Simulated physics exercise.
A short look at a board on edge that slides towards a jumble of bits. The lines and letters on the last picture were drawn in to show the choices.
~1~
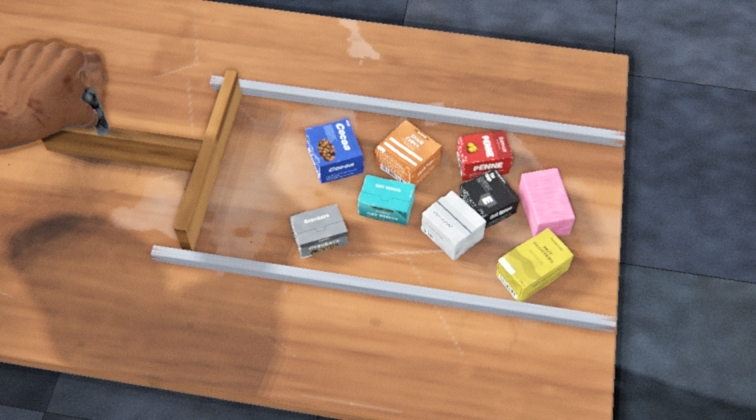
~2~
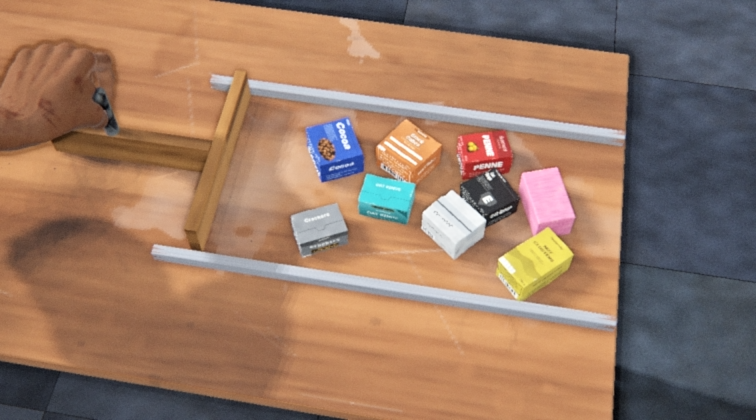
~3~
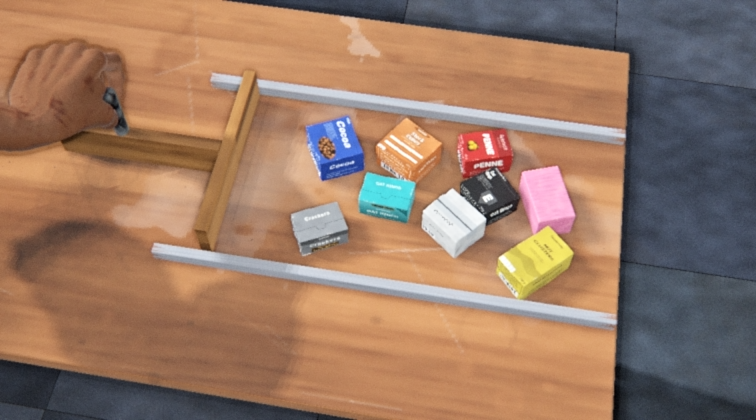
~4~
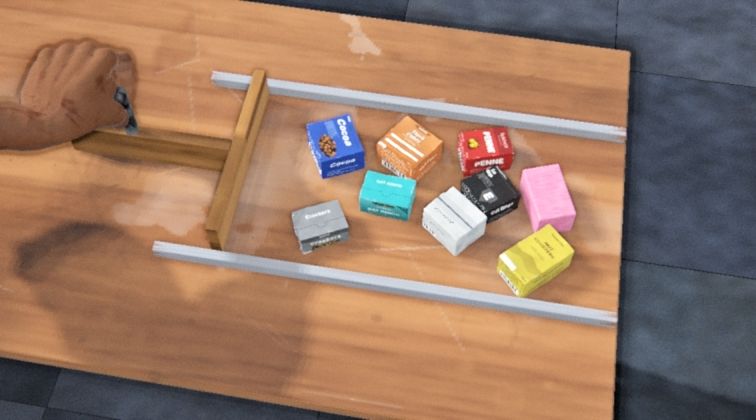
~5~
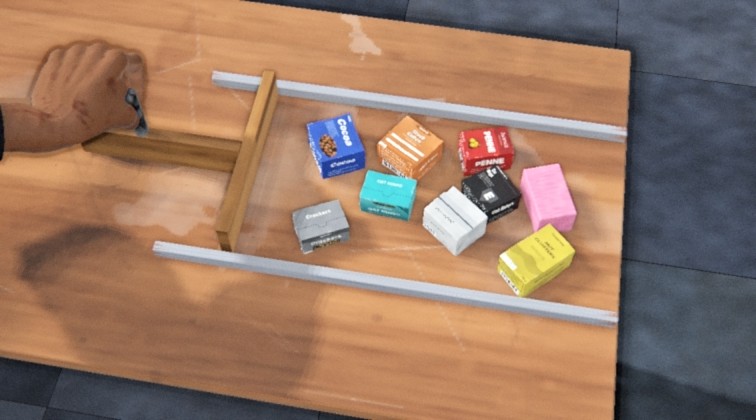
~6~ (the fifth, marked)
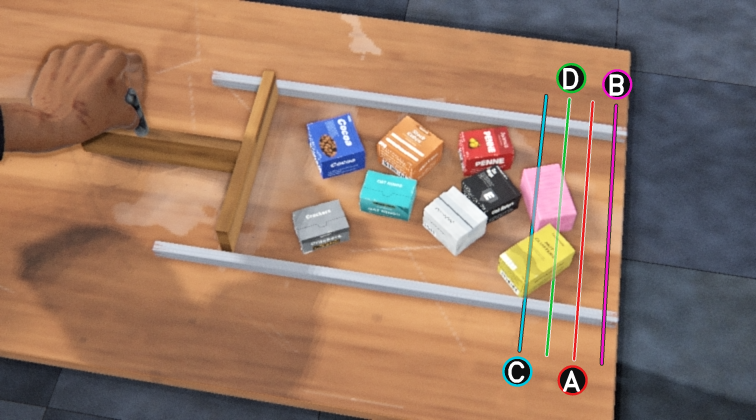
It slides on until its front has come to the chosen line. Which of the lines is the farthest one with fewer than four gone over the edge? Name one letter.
At C, and not beyond.
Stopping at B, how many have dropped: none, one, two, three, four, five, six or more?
In all, six or more.
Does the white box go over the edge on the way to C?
No.
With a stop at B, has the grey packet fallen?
By then, yes.
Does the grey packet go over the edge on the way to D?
No.
On the marked copy, A at (584, 220); B at (609, 224); C at (534, 213); D at (559, 217).
Following C. Soon after the start, board (349, 161); red packet (492, 149); grey packet (370, 241).
Later, board (452, 176); pink block (584, 200); red packet (584, 155).
In the end, board (534, 188); pink block over the edge; red packet over the edge; three fallen.
As for the rest, A drops six; B drops nine; D drops six.
